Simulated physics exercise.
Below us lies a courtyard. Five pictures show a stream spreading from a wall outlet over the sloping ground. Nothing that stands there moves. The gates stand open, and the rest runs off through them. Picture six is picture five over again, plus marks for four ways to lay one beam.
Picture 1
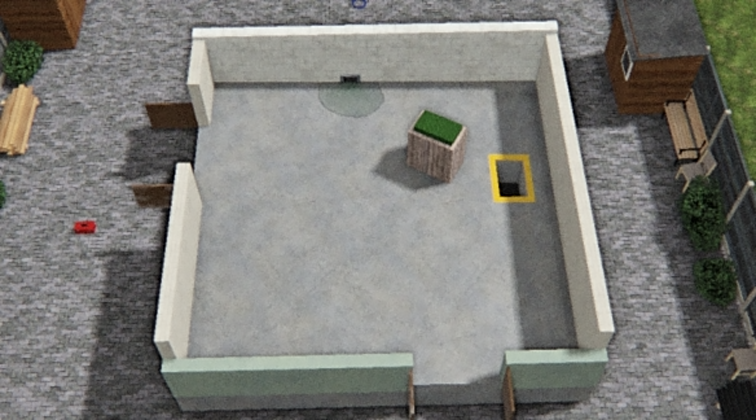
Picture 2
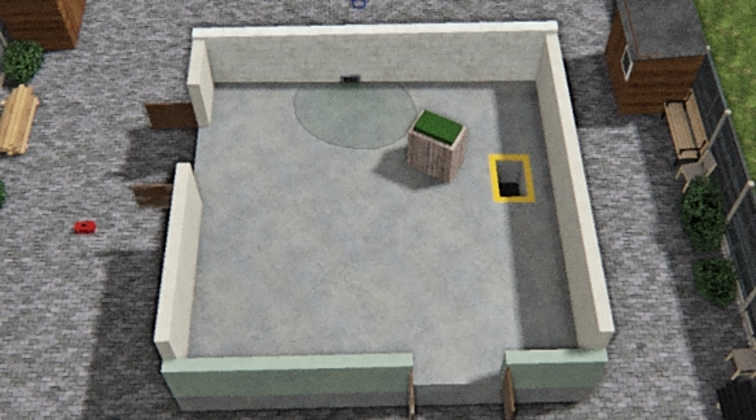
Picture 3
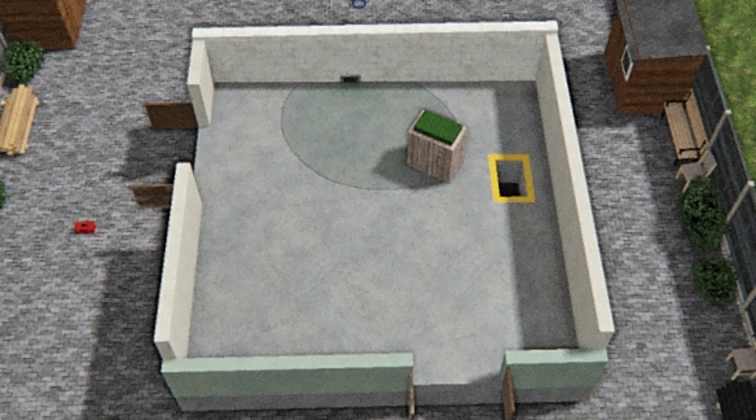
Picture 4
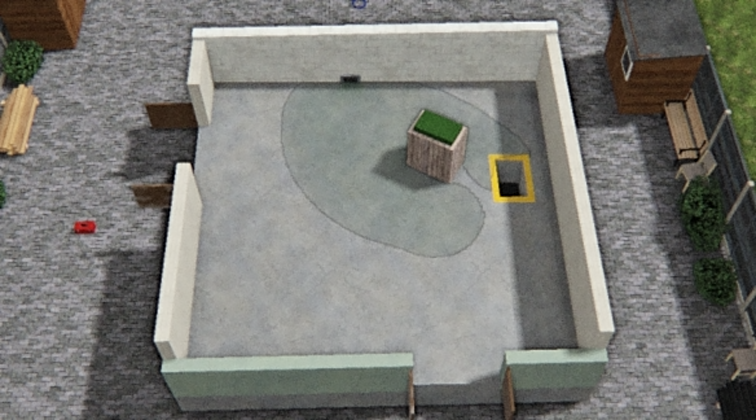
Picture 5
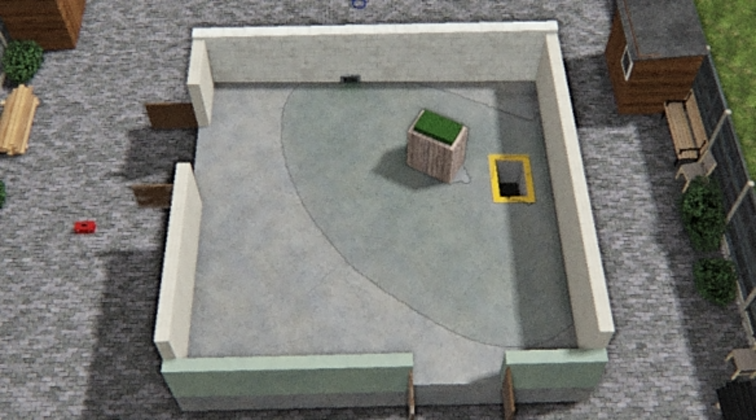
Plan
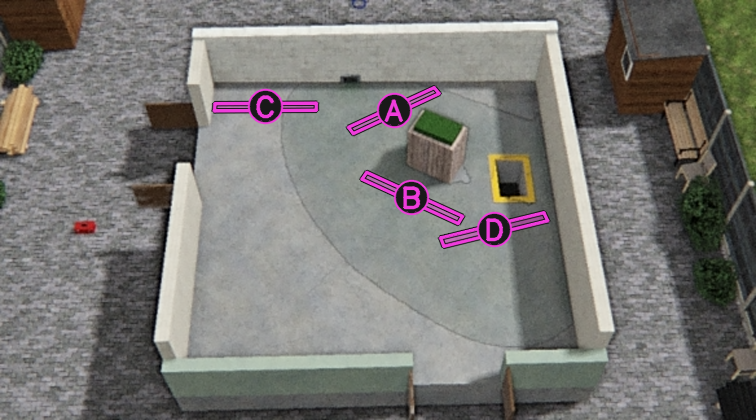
Water spread from a small opening in the back wall across a walled courtyard, flowed around a planter, reached the yellow-edged drain, and kept widening toward the front right, leaving the left side dry.
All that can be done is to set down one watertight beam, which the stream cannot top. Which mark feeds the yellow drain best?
D beats the others.
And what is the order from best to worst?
The order is D, B, C, A.
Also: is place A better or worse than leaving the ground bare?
Place A is worse.
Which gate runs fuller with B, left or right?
The right one.
On the marked copy, A from (350, 130) to (436, 90); B from (364, 175) to (460, 219); C from (214, 107) to (316, 106); D from (442, 242) to (545, 216).
Choosing A, about 11 % of the stream goes into the yellow drain, about 84 % out by the gates.
Choosing B, about 32 % of the stream goes into the yellow drain, about 64 % out by the gates.
Choosing C, about 24 % of the stream goes into the yellow drain, about 73 % out by the gates.
Choosing D, about 43 % of the stream goes into the yellow drain, about 51 % out by the gates.
